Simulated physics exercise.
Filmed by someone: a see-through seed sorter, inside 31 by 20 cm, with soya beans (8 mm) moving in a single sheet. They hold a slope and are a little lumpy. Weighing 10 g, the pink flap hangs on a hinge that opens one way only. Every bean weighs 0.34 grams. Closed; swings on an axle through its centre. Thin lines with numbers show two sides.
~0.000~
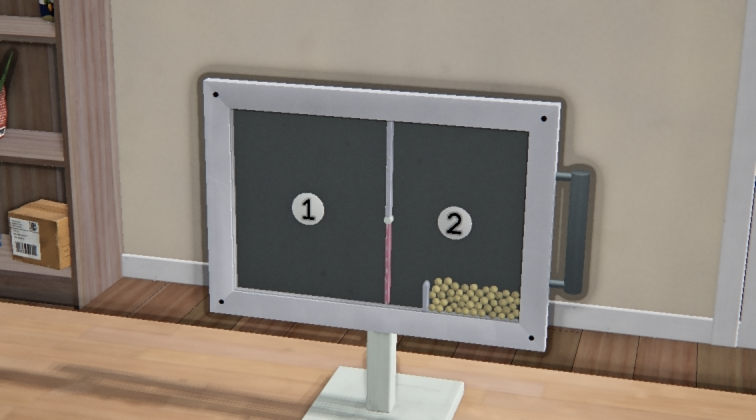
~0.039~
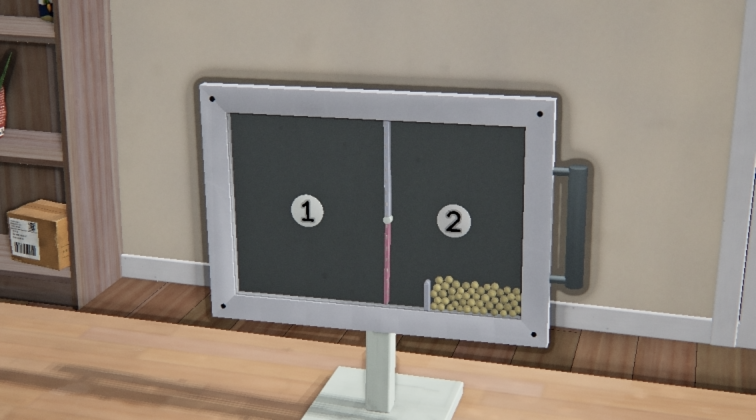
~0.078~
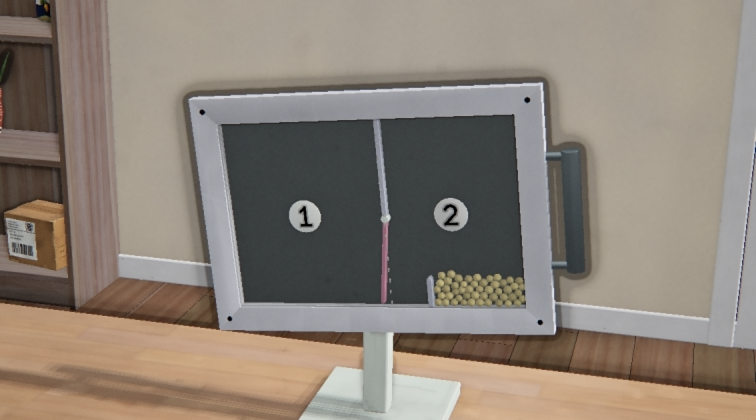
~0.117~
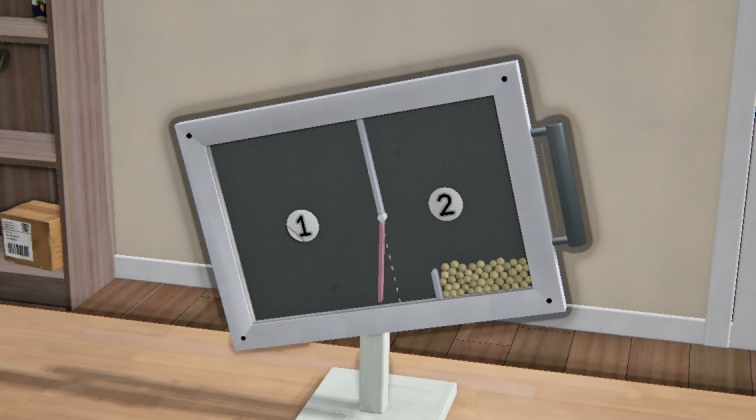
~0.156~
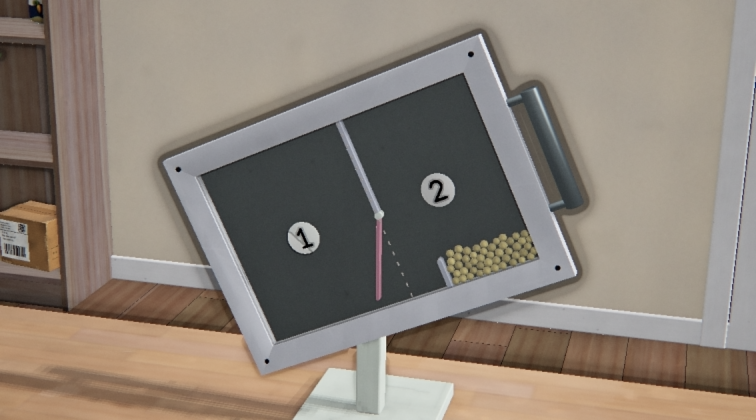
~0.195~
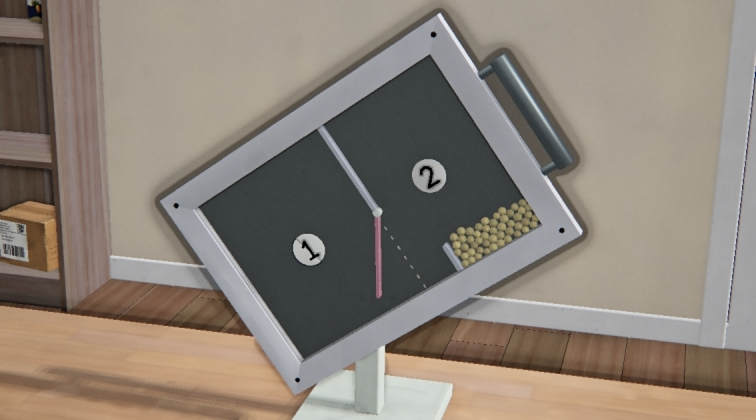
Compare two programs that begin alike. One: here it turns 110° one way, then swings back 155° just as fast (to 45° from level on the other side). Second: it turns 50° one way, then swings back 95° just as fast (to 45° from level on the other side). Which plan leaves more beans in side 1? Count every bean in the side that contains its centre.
Selected: The opening option.
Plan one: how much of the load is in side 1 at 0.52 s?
The share there is around 5 %.
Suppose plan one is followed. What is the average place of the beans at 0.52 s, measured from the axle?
1 cm right, 8 cm above.
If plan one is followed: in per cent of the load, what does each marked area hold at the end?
Final shares - side 1: 20 %, side 2: 80 %.
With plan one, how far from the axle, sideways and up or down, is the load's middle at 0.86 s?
About 1 cm left and 1 cm above.
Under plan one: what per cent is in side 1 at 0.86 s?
Share: About 20 percent.
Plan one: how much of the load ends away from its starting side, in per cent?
My reckoning puts it near 20 percent.
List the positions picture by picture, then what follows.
Level; about 50 beans; load centre (474, 300); top bean (448, 282); pink flap (389, 219); no. 1 (308, 209), no. 2 (455, 223), in the first picture.
Turned 2° anticlockwise; load centre (475, 298); top bean (449, 280), in the second picture.
Turned 6° anticlockwise; load centre (479, 291); top bean (497, 278); wall ends (385, 214), (430, 279), in the third picture.
Turned 14° anticlockwise; load centre (484, 277); top bean (523, 262); pink flap (382, 217), in the fourth picture.
Turned 25° anticlockwise; load centre (490, 257); top bean (525, 234), in the fifth picture.
Turned 36° anticlockwise; load centre (493, 233); top bean (523, 203); pink flap (378, 212); no. 1 (309, 250), no. 2 (429, 176), in the sixth picture.
Plan one. At 0.52 s, it stands 110° anticlockwise; the beans' middle is 1 cm right of and 8 cm above the centre; no. 1, 5 %, no. 2, 95 %; pink flap open 86°.
After 0.86 s, it stands 33° anticlockwise; the beans' middle is 1 cm left of and 1 cm above the centre; no. 1, 20 %, no. 2, 80 %; pink flap open 48°.
After 1.20 s, it stands 45° clockwise; the beans' middle is 1 cm left of and 10 cm below the centre; no. 1, 20 %, no. 2, 80 %; pink flap shut.
At rest by 1.9 s, it stands 45° clockwise; no. 1, 20 %, no. 2, 80 %; pink flap shut.
Plan two would end with no. 1, 0 %, no. 2, 100 %.
